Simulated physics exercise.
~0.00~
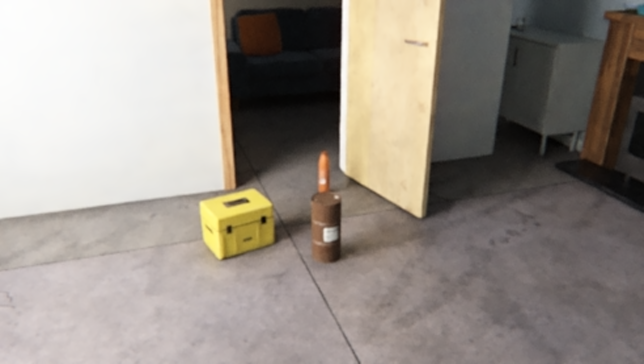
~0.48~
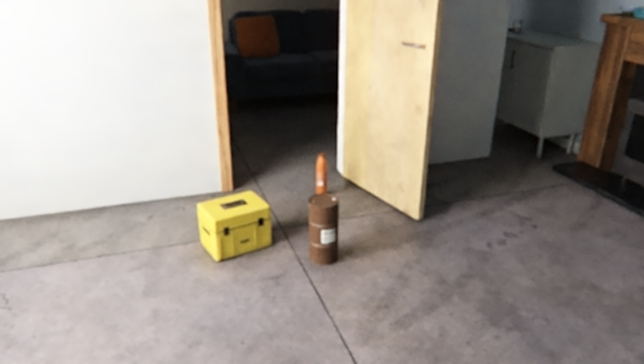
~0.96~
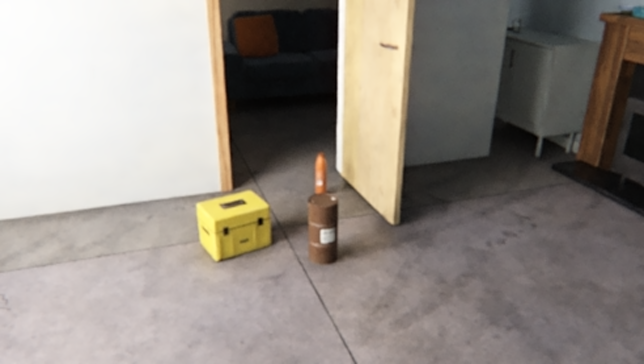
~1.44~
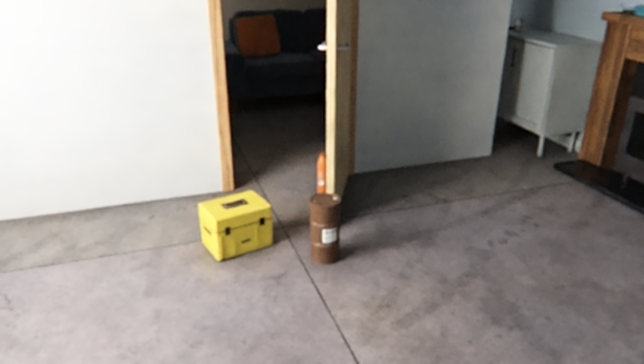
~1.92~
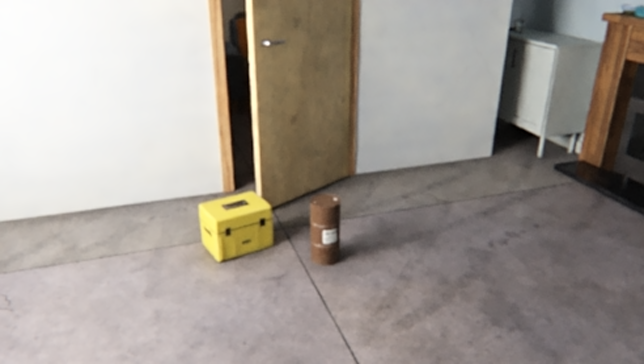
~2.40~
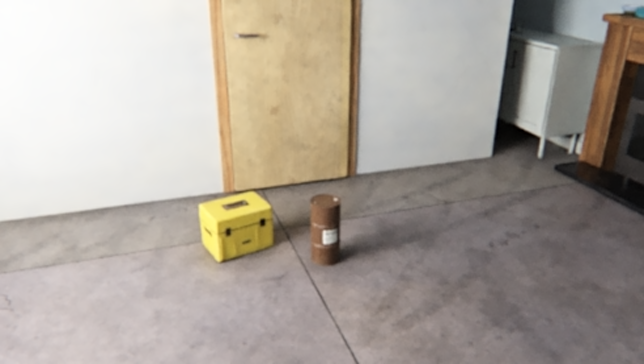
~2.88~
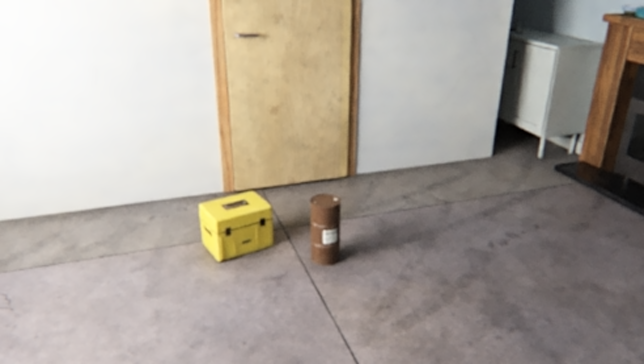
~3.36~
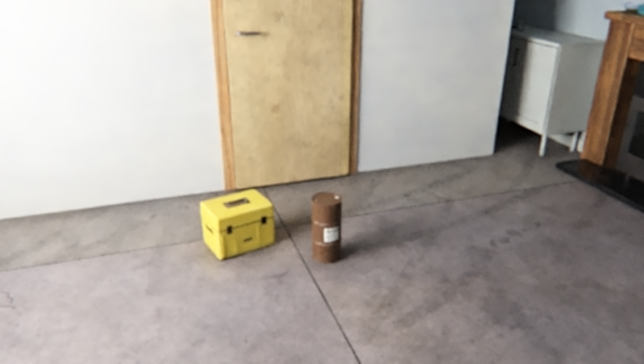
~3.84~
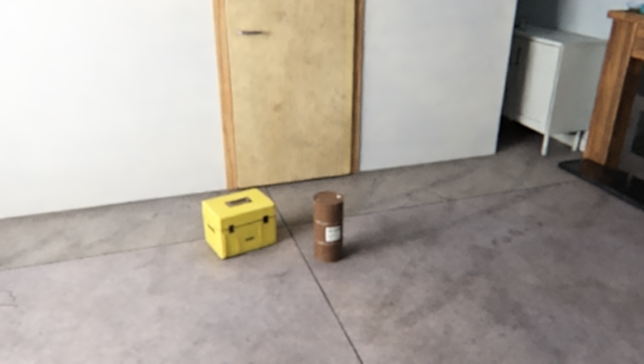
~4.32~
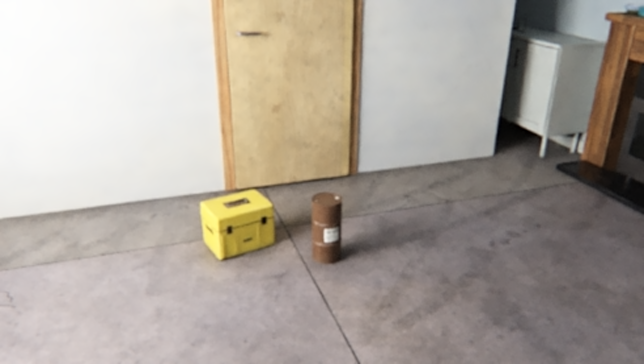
In a concrete-floored room, a door swings shut behind a yellow toolbox and brown canister, hiding an orange bottle.
